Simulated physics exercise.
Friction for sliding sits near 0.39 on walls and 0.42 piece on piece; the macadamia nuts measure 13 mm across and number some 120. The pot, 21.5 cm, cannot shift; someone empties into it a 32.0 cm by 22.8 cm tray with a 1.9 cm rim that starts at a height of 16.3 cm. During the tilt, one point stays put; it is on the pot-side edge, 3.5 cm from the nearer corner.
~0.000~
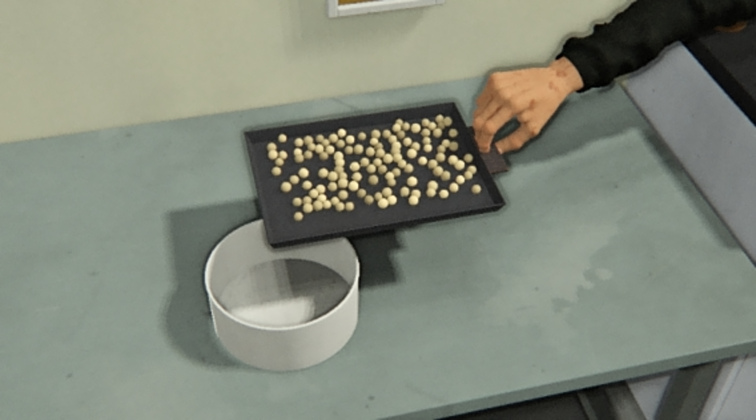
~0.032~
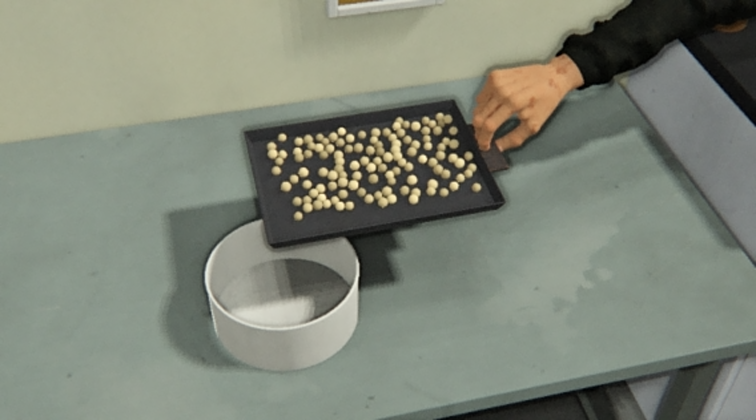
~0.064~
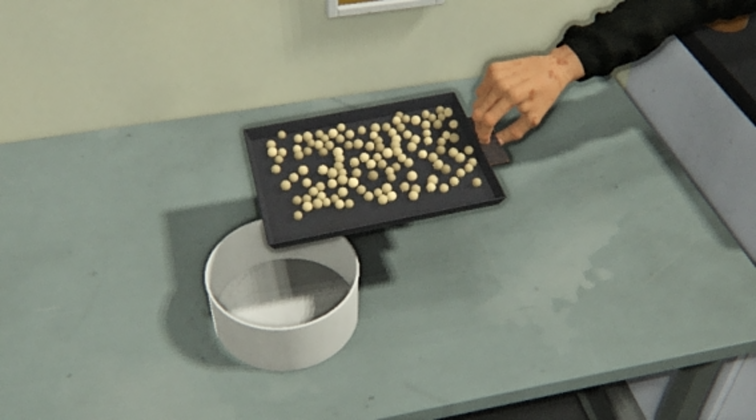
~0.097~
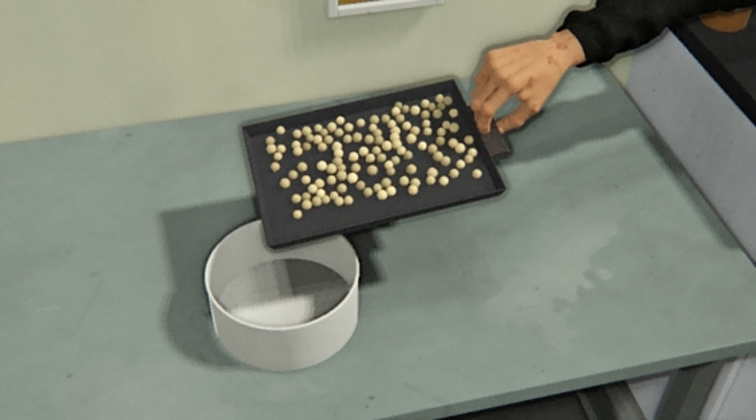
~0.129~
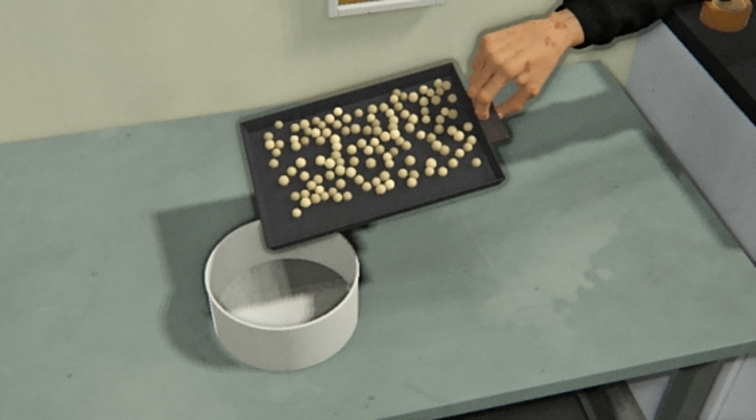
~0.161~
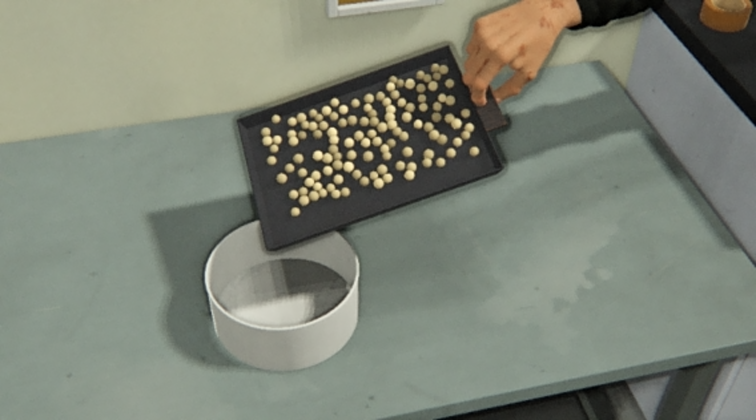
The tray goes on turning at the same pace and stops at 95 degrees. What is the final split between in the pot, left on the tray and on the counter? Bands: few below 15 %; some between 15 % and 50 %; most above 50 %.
Pot: Most; left on the tray: Few; counter: Some.
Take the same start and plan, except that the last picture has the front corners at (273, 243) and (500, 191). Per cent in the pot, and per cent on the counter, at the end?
Split: Pot = 90, counter = 10.
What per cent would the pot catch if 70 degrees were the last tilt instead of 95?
Roughly 70 percent.
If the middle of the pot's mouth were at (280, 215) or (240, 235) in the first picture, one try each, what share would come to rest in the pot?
Spot one: Some 0 per cent; spot two: Some 20 per cent.
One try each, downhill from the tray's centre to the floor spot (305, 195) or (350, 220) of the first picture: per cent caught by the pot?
I'd put it at roughly 40 per cent for the first tilt and roughly 60 per cent for the second.
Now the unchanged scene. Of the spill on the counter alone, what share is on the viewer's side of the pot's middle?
90 %.
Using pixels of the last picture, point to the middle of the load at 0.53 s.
Expected load position: Near (259, 229).
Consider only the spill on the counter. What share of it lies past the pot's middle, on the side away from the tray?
I'd put it at close to 100 per cent.
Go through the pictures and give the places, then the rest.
In the first frame, tray tilt 0 degrees, front corners at (273, 238) and (499, 201); middle of the pieces at (377, 163); pot at (282, 269).
In the second frame, tray tilt 1 degrees, front corners at (273, 239) and (499, 199); middle of the pieces at (377, 161).
In the third frame, tray tilt 3 degrees, front corners at (273, 239) and (499, 194), lowest corner left front; middle of the pieces at (377, 157).
In the fourth frame, tray tilt 7 degrees, front corners at (272, 241) and (499, 186), lowest corner left front; middle of the pieces at (376, 151).
In the fifth frame, tray tilt 12 degrees, front corners at (272, 242) and (499, 176), lowest corner left front; middle of the pieces at (375, 142).
In the sixth frame, tray tilt 18 degrees, front corners at (271, 244) and (496, 165), lowest corner left front; middle of the pieces at (372, 134); pot at (282, 269). Its pace works out near 180 degrees a second.
After 0.38 s, tilt 57 degrees; the tray holds 100 %, the pot 0 %.
Then, at 0.53 s, tilt 84 degrees; the tray holds 75 %, the pot 5 %.
After 0.80 s, tilt 95 degrees; the tray holds 0 %, the pot 65 %.
By 1.8 s all is still; pot 70 %, tray 0 %, counter 30 %.
